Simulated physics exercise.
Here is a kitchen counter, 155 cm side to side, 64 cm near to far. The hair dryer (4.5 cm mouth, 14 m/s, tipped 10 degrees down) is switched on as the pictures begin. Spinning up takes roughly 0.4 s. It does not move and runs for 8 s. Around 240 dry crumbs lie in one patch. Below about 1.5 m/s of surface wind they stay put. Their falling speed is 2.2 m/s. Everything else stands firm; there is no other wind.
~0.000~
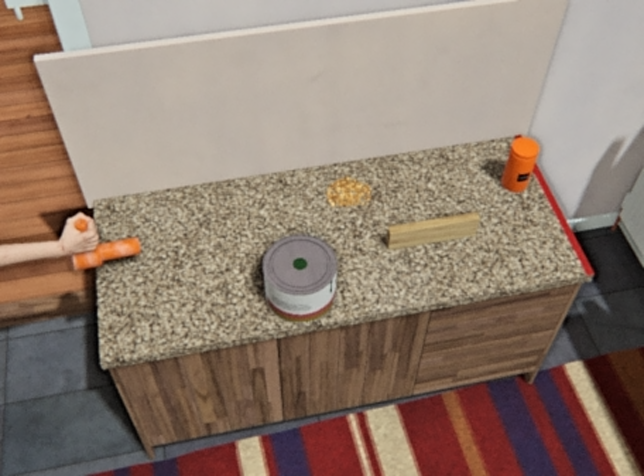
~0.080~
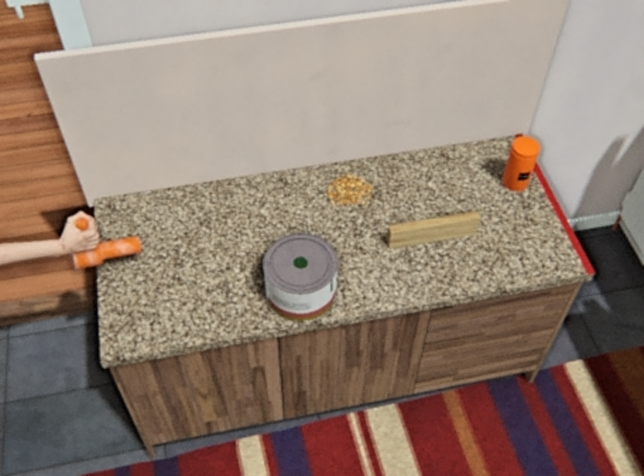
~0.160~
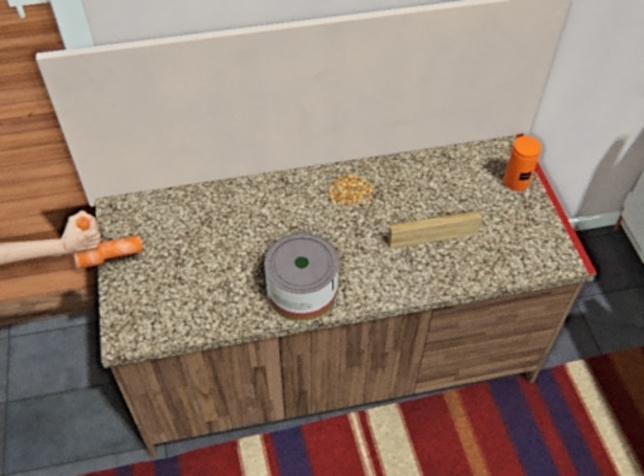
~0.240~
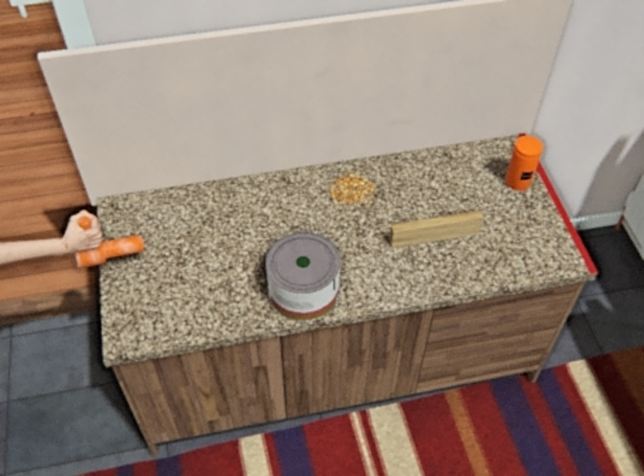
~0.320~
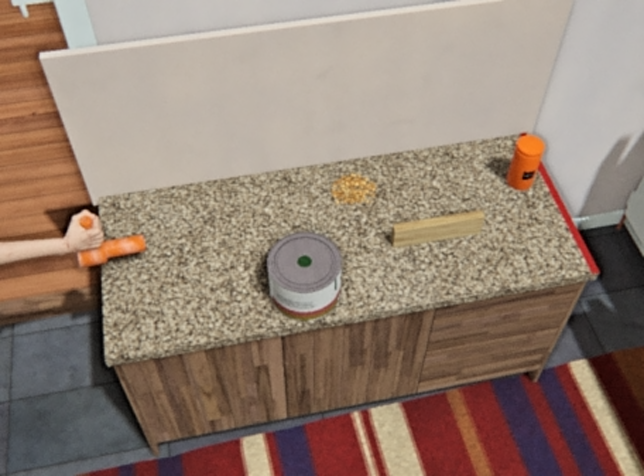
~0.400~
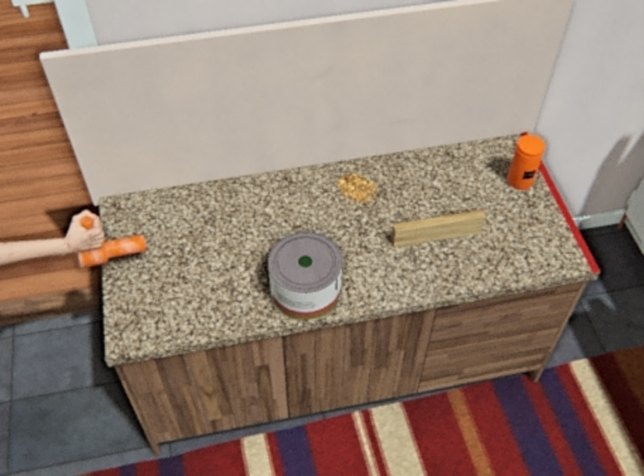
Golden crumbs shifting slightly on a speckled kitchen counter as a hand holds an orange hair dryer at the left edge.
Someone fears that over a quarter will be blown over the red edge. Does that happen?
As for a quarter going over the red edge: Yes.
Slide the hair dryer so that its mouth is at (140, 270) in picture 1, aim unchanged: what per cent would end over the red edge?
It would be near 100 %.
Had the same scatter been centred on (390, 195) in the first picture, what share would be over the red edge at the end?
It would be near 90 %.
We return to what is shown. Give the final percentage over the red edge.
Some 100 per cent.
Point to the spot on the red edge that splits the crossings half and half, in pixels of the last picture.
At about (533, 144).
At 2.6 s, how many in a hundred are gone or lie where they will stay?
Near 100 %.
After 1.6 s, 100 % are over the red edge; 99 % have settled or left.
After 2.6 s, 100 % are over the red edge; 100 % have settled or left.
After 4.4 s, 100 % are over the red edge; 100 % have settled or left.
After 8.0 s, at the end, 100 % are over the red edge.
